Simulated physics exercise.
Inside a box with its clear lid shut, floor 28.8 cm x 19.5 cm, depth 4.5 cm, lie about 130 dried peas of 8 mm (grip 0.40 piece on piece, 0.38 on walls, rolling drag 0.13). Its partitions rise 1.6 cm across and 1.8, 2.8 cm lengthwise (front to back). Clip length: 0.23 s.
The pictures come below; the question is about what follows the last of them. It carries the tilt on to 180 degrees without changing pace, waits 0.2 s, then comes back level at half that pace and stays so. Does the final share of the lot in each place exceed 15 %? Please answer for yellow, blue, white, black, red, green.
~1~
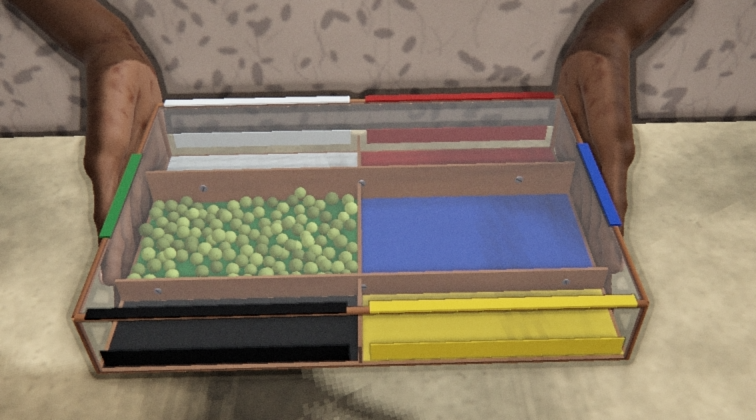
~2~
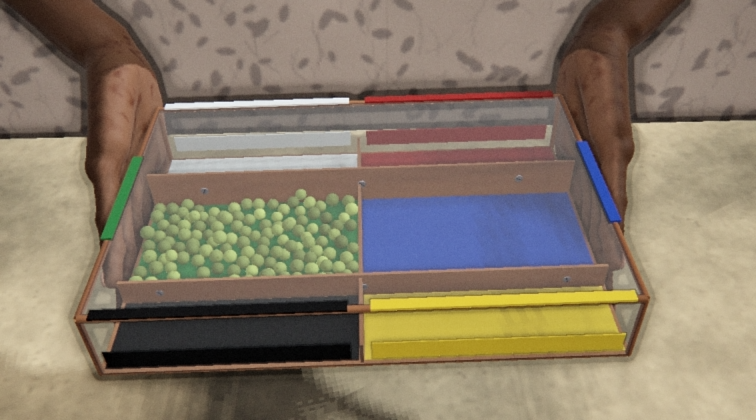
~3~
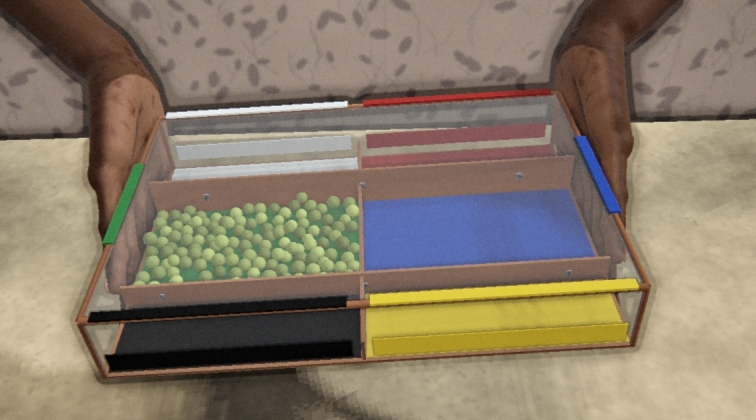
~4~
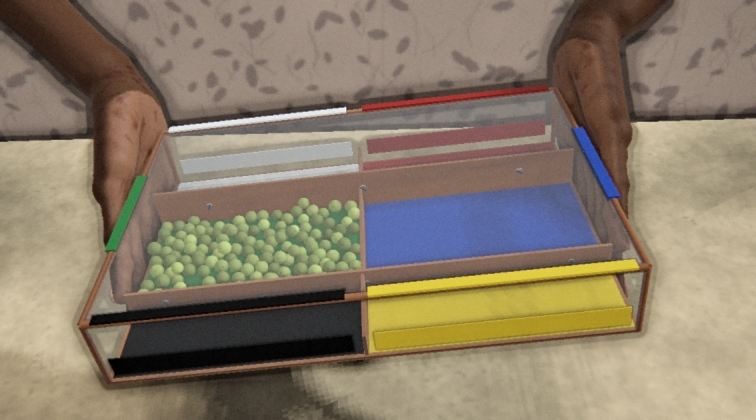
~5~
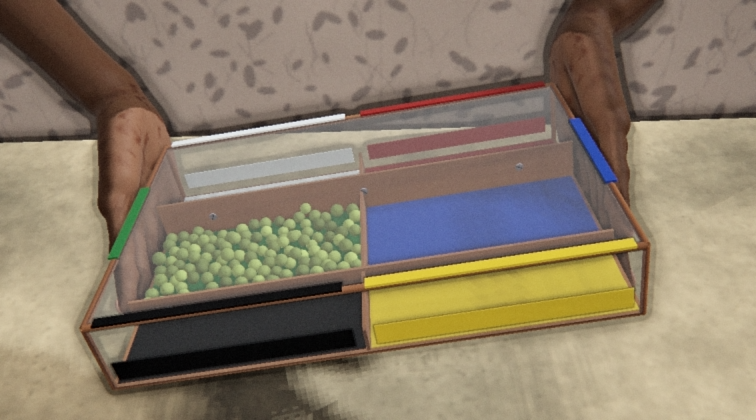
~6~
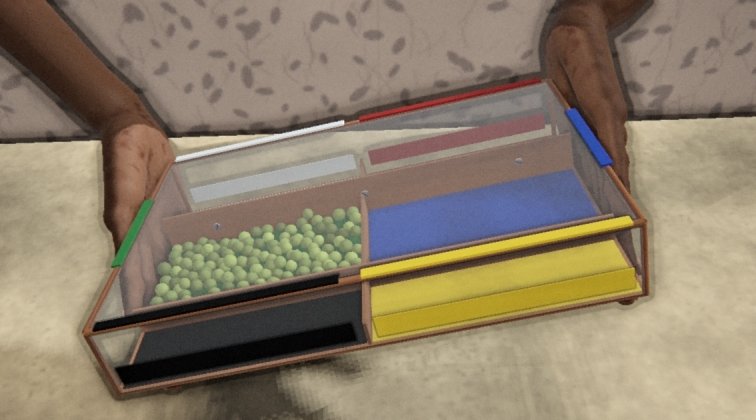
Yellow compartment: Does not; blue compartment: Does not; white compartment: Exceeds it; black compartment: Does not; red compartment: Does not; green compartment: Exceeds it.
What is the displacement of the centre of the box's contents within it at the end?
Some 7.5 cm.
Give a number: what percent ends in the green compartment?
Roughly 50 per cent.
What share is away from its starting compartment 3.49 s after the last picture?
Around 45 %.
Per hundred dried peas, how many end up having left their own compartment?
Near 50 in a hundred.
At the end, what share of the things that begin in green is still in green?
That works out to around 50 per cent.
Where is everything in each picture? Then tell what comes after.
Box at (362, 316); tilt 0 degrees; green 100 %, in the first picture.
Box at (363, 315); tilt 1 degrees, in the second picture.
Box at (363, 310); tilt 3 degrees, in the third picture.
Box at (362, 303); tilt 7 degrees; low side back left, in the fourth picture.
Box at (359, 295); tilt 11 degrees; low side back left, in the fifth picture.
Box at (357, 287); tilt 16 degrees; low side back left; green 100 %, in the sixth picture.
Then, 1.90 s after the last picture, tilt 180 degrees; white 35 %, green 65 %; middle of all pieces near (473, 378).
Then, 3.49 s after the last picture, tilt 119 degrees; white 45 %, green 55 %; middle of all pieces near (371, 410).
Then, 4.95 s after the last picture, tilt 53 degrees; white 50 %, green 50 %; middle of all pieces near (245, 312).
Then, 6.34 s after the last picture, tilt 0 degrees; white 50 %, green 50 %; middle of all pieces near (179, 186).
In the end, yellow 0 %, blue 0 %, white 50 %, black 0 %, red 0 %, green 50 %.
